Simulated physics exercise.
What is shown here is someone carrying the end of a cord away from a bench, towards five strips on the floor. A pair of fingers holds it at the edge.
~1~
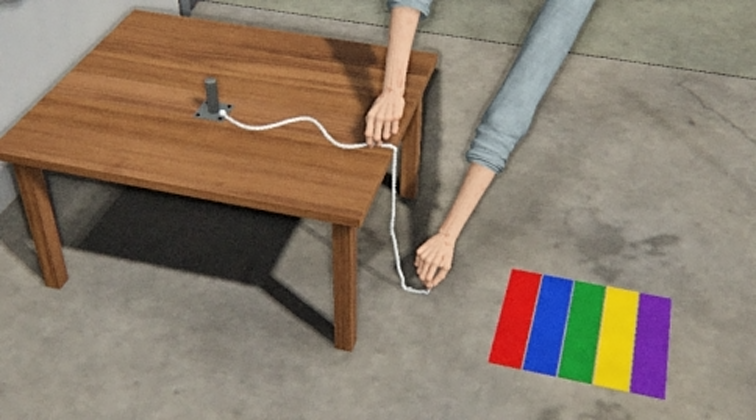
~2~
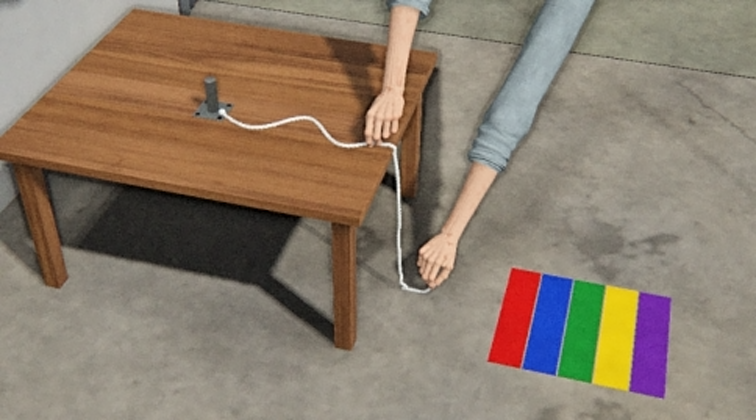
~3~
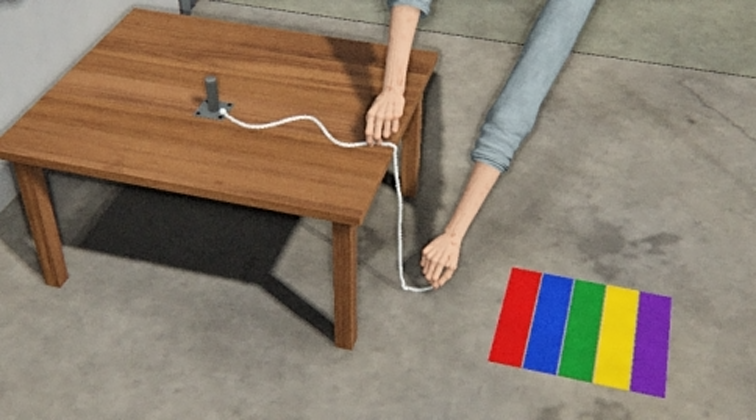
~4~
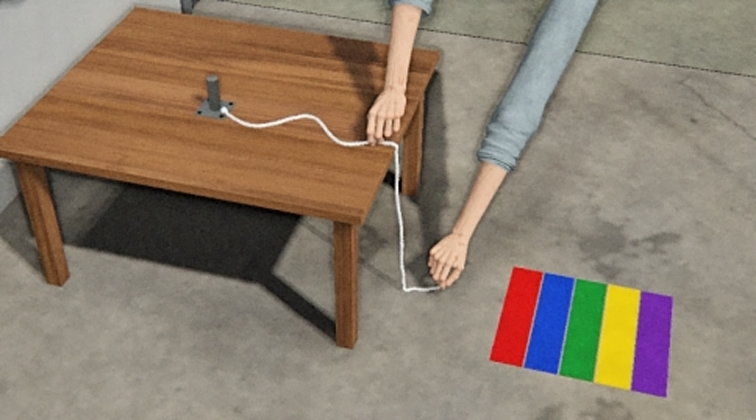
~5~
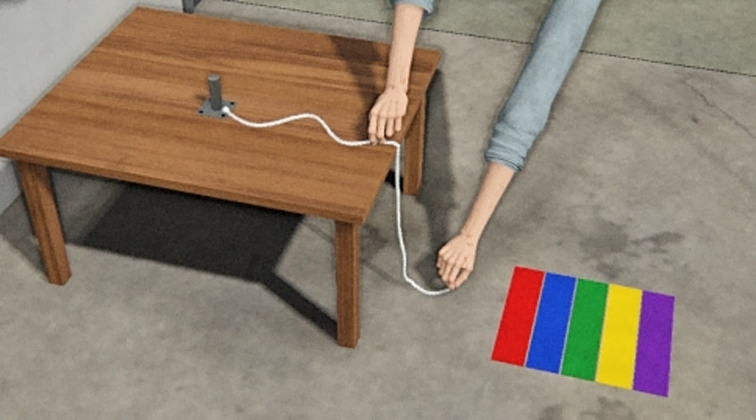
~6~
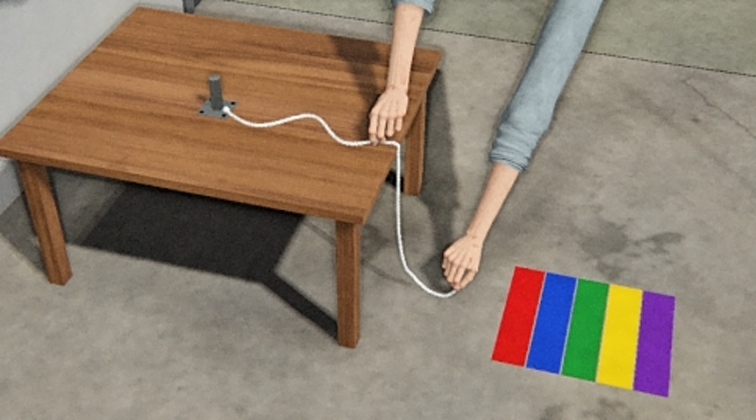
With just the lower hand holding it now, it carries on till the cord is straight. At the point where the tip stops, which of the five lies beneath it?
The green strip lies beneath it.
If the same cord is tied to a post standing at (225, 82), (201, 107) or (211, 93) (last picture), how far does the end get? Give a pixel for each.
Approximate pixels in order: (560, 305), (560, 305), (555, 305).
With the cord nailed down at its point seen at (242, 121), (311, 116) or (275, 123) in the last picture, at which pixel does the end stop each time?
The pixel places are (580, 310), (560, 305) and (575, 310), one per try.
Early on, end near (513, 298); over red.
Midway, end near (558, 307); over blue.
At the end of the slack, end near (585, 312); over green. The end stops over the green strip.
